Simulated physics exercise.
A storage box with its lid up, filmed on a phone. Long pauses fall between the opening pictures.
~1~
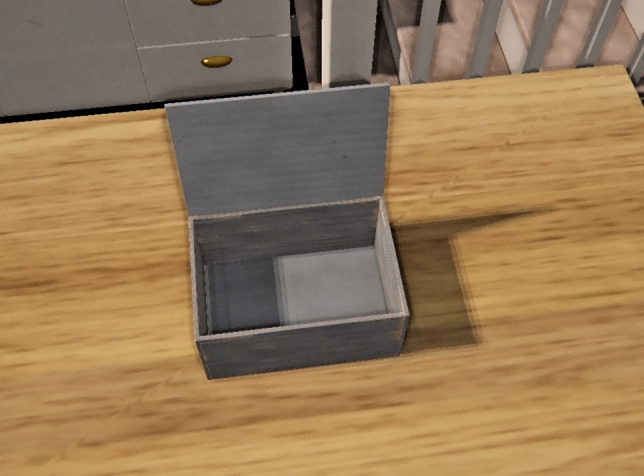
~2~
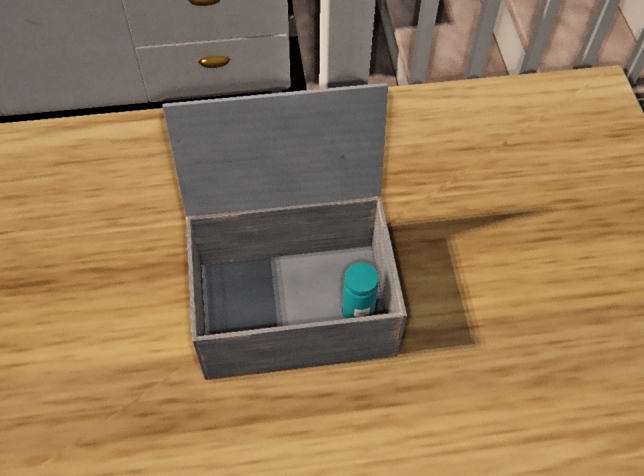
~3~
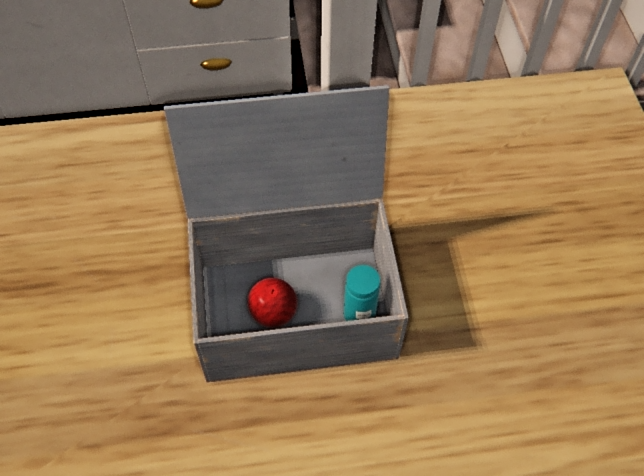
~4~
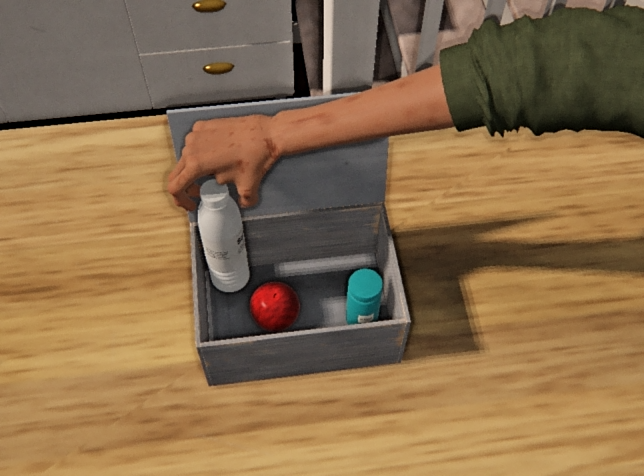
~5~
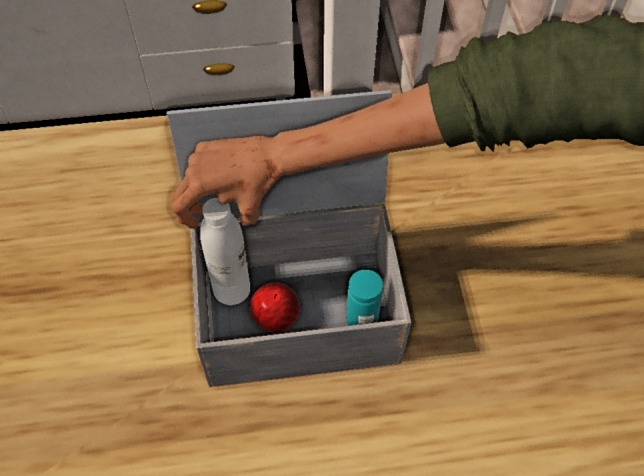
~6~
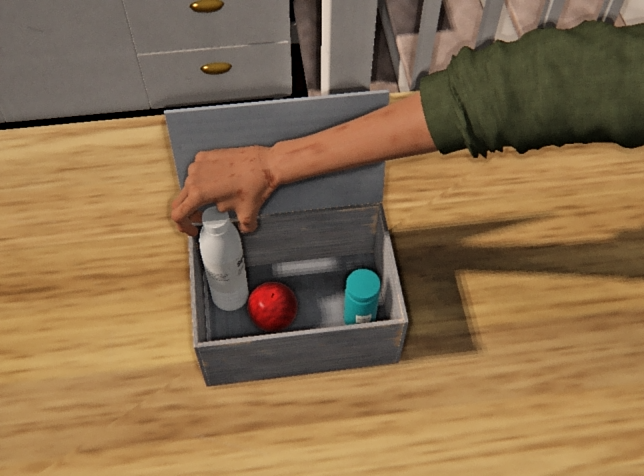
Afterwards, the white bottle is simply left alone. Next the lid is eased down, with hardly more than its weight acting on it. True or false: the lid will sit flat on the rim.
False.
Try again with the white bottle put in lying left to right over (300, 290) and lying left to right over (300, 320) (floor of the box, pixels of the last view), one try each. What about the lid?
So, first it fits down fine, then it fits down fine.
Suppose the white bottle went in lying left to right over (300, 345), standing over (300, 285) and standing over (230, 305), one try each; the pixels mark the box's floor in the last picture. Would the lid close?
Lid: First closed, second open, third open.
Then, 1.60 s after the last picture, lid 61° above the rim; white bottle tipped 3° from how it was near (224, 263).
Then, 2.20 s after the last picture, lid 18° above the rim; white bottle tipped 42° from how it was near (225, 308).
At rest, lid 15° above the rim; tipped over in the box, white bottle; the other 2 in place. Seen from the same camera at the end, white bottle near (226, 305).
